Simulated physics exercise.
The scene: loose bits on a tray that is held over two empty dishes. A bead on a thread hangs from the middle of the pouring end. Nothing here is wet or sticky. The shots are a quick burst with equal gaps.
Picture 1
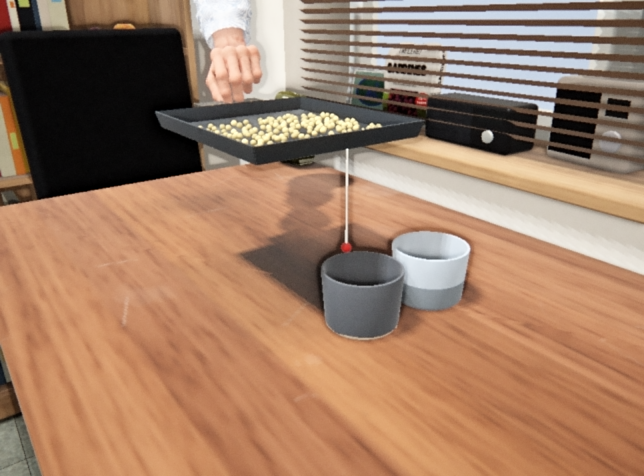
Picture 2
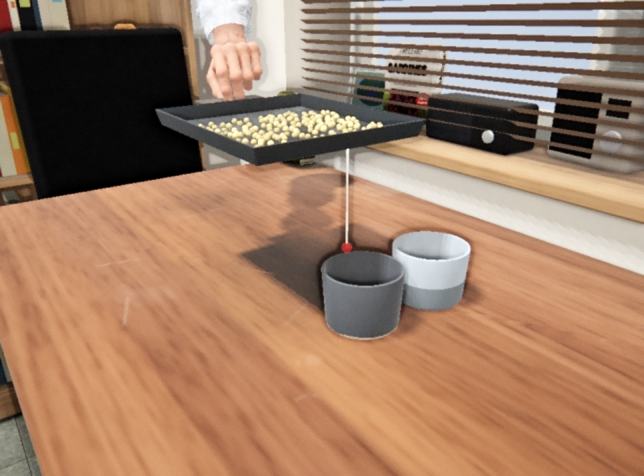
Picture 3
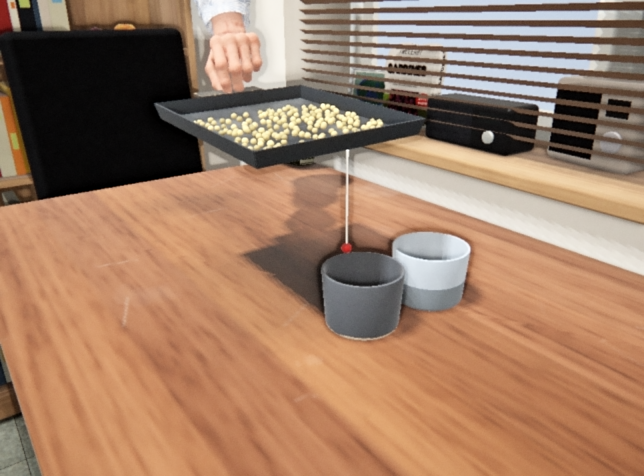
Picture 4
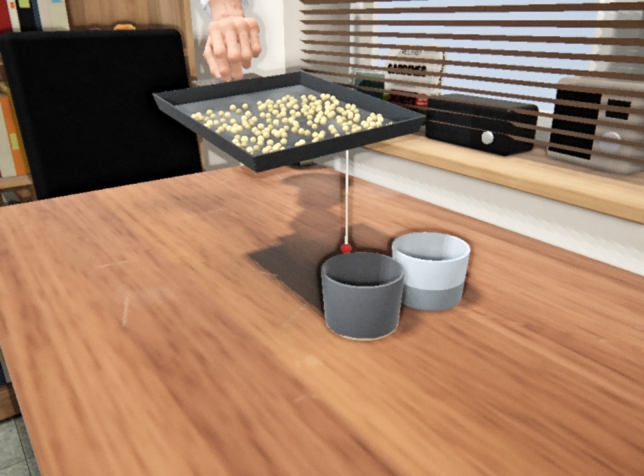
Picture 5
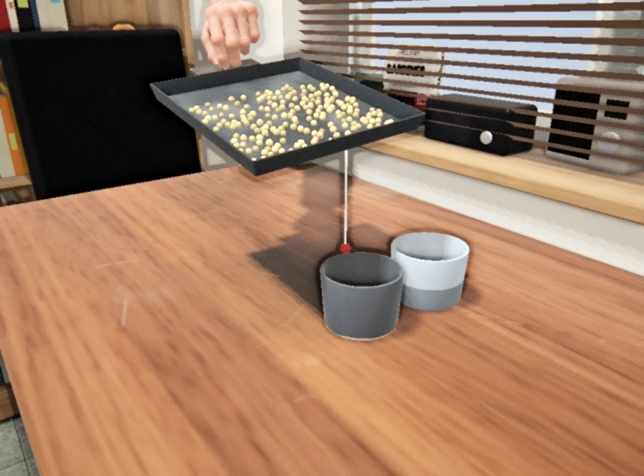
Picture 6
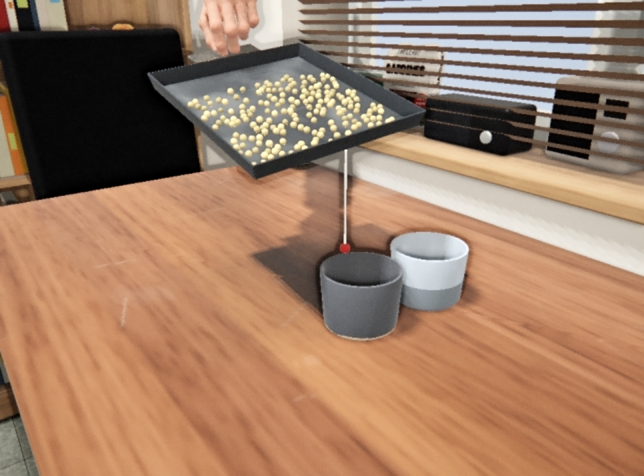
A dark tray of soya beans, held by a hand above two empty dishes, stayed level at first, then gradually tilted down at its near left corner as the beans spread a little across it.
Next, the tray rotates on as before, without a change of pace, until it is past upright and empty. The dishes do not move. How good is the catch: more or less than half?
They take only the smaller part between them.
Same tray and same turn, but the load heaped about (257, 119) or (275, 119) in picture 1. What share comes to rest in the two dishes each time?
The first gives 0 %, the second 0 %.
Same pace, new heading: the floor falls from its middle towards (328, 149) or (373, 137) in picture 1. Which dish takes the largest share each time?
In turn: The left-hand dish; the right-hand dish.
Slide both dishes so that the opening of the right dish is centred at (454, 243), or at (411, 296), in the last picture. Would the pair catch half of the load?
At the first place not half, at the second less than half.
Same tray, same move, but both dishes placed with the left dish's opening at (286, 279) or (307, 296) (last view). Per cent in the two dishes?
About 90 and 50 per cent.
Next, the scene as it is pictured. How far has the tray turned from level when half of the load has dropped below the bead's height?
At some 105 degrees.
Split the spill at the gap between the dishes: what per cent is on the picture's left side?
It comes to 100 per cent or so.
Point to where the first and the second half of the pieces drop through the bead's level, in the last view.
The first part at (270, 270); the rest at (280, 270).
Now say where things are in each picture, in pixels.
Corners of the pouring end (255, 145) and (418, 120), level; middle of the load (292, 132), soya beans; left dish (389, 306); right dish (457, 279); bead on its thread (346, 247), in the first picture.
Corners of the pouring end (256, 146) and (419, 119), level; middle of the load (293, 130), in the second picture.
Corners of the pouring end (256, 149) and (419, 118), tipped barely, lowest at the left corner; middle of the load (293, 127), in the third picture.
Corners of the pouring end (256, 154) and (420, 115), tipped a little, lowest at the left corner; middle of the load (292, 122), in the fourth picture.
Corners of the pouring end (255, 158) and (419, 113), tipped a little, lowest at the left corner; middle of the load (291, 118), in the fifth picture.
Corners of the pouring end (255, 162) and (420, 110), tipped clearly, lowest at the left corner; middle of the load (291, 114), about a tenth on the move; left dish (388, 306); right dish (456, 280), in the sixth picture.
Just after the last frame, tray tipped steeply; almost all on the tray; just a few in the air.
A moment on, tray tipped past a quarter turn; roughly a third on the tray; roughly a quarter outside both; roughly half in the air.
Further on, tray tipped past a quarter turn; just a few in the left dish; almost all outside both.
When it is over, tray tipped past a quarter turn; just a few in the left dish; not one in the right dish; almost all outside both.
